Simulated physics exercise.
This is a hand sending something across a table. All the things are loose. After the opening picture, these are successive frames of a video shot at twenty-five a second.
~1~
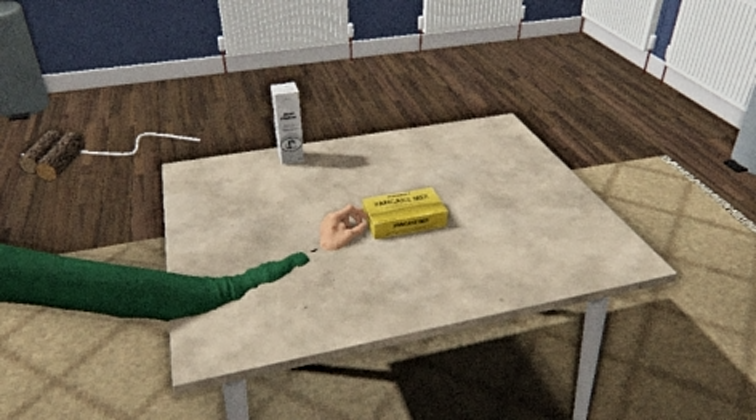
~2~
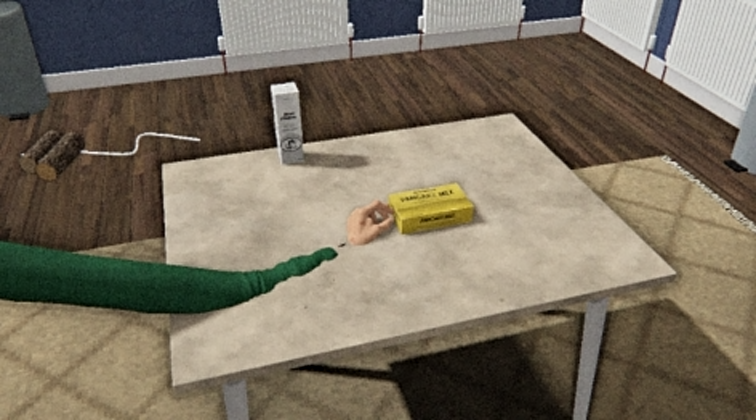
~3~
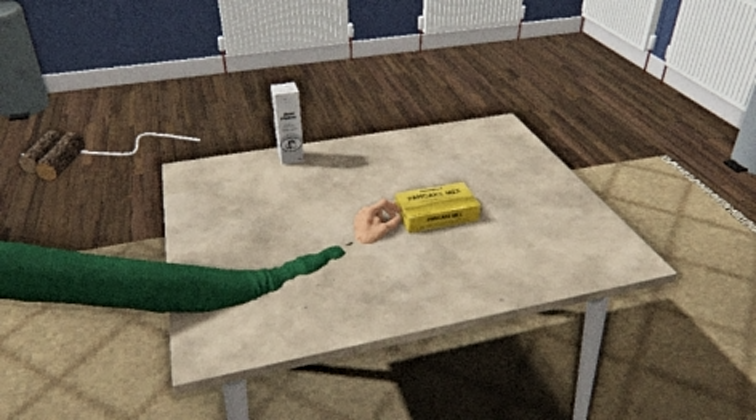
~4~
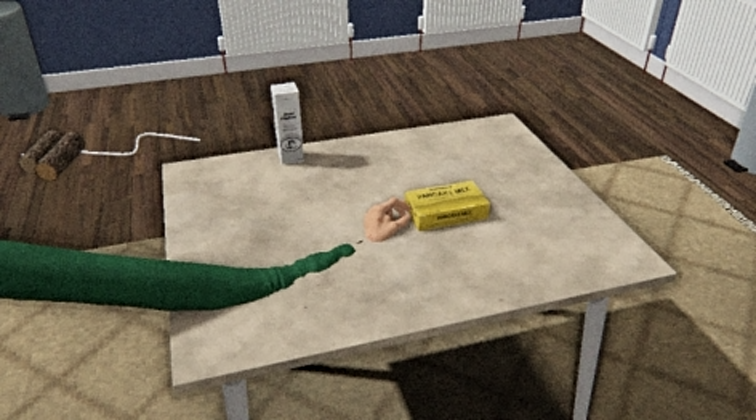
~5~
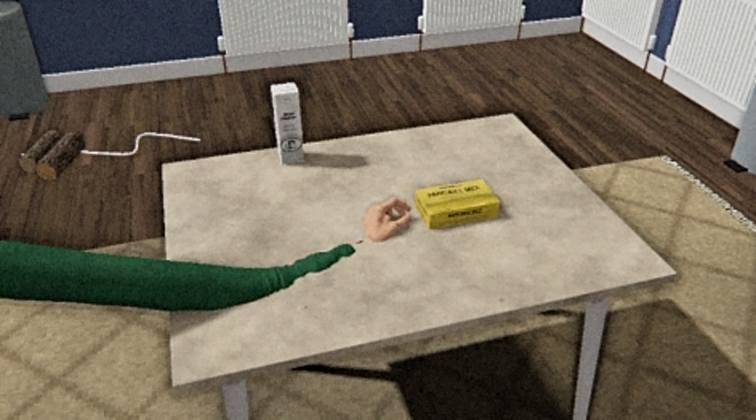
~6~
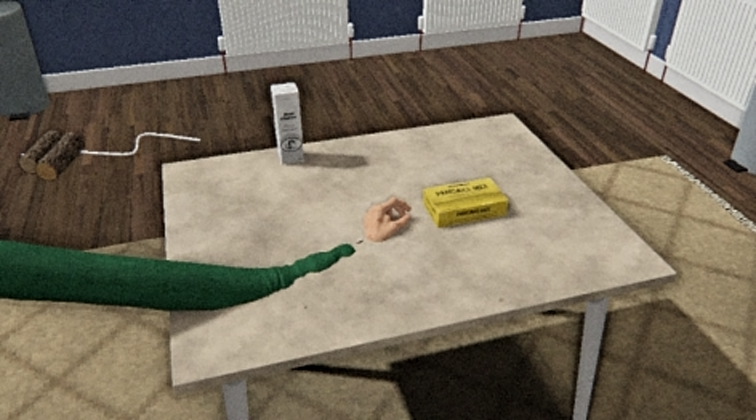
At the start, a hand at the end of a green-sleeved arm is beside a yellow packet on a pale table, with a white box standing farther back. The hand pushes the packet to the right, then stays still while the packet slides a little farther right, opening a small gap between them.
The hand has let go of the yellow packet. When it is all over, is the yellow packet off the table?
The yellow packet stays on the table.
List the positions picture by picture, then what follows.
In the first picture, under the hand; yellow packet (404, 213).
In the second picture, under the hand; yellow packet (430, 208).
In the third picture, under the hand; yellow packet (437, 207).
In the fourth picture, yellow packet (446, 205).
In the fifth picture, yellow packet (457, 204) slid a little.
In the sixth picture, yellow packet (465, 202) slid a little.
Then, 0.24 s after the last picture, yellow packet slid a little near (482, 199).
Then, 0.48 s after the last picture, yellow packet resting near (482, 199).
At rest, moved from the start, yellow packet. Seen from the same camera at the end, yellow packet near (482, 199).
